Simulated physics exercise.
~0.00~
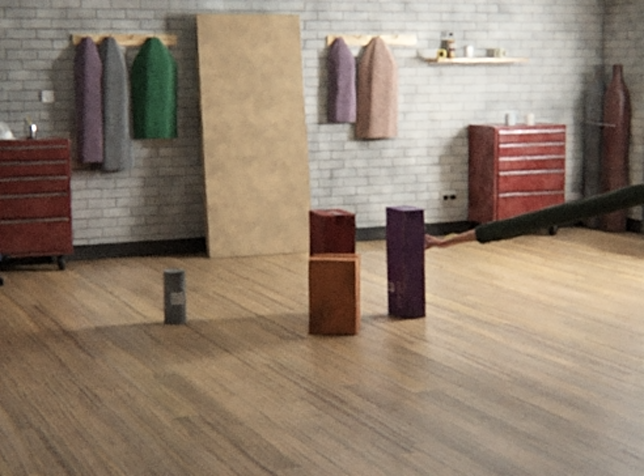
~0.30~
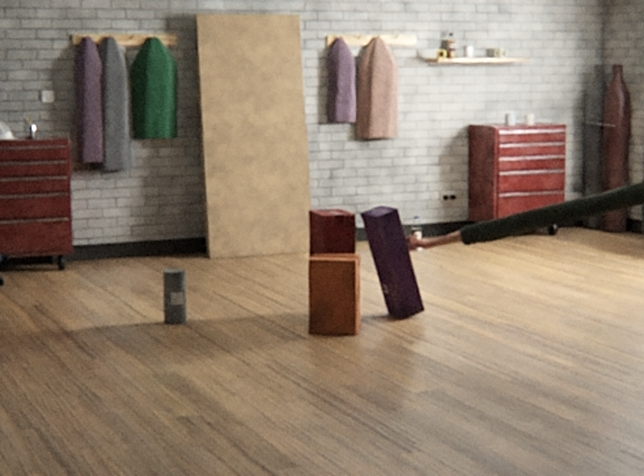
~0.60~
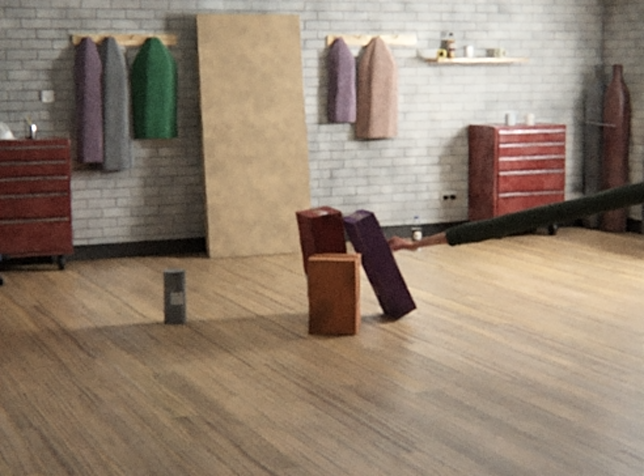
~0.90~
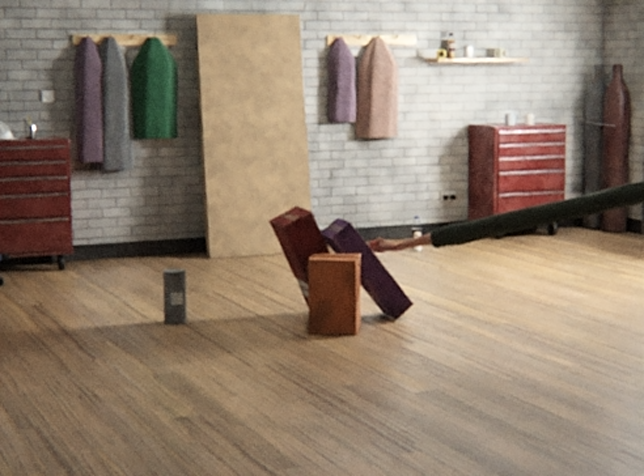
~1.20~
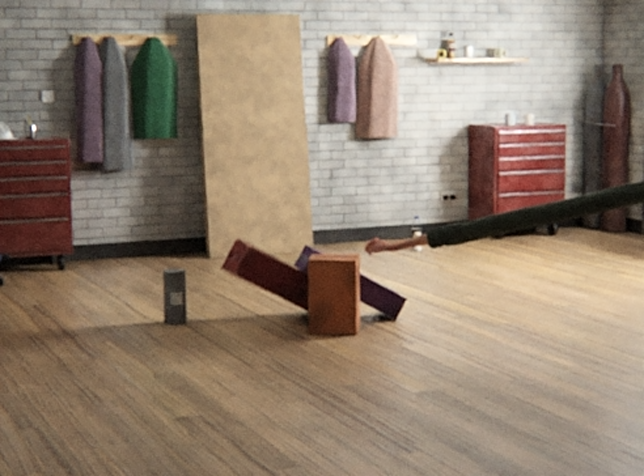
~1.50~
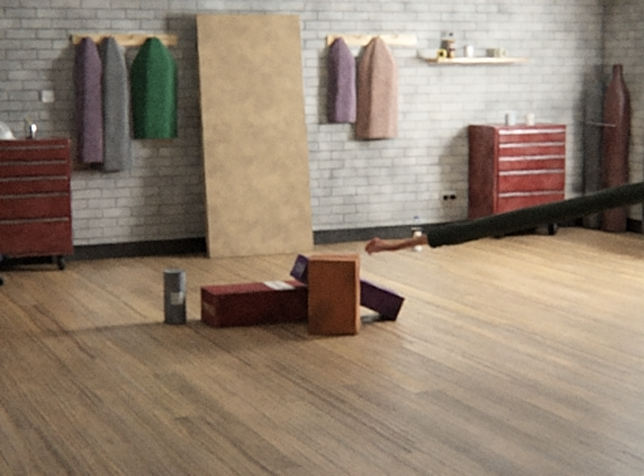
We see a hand push a tall purple box leftward until it tips against a red box behind an orange one; the red box topples left onto the floor near a grey canister, and the purple box ends down, leaning low, while the orange box and canister stay standing.
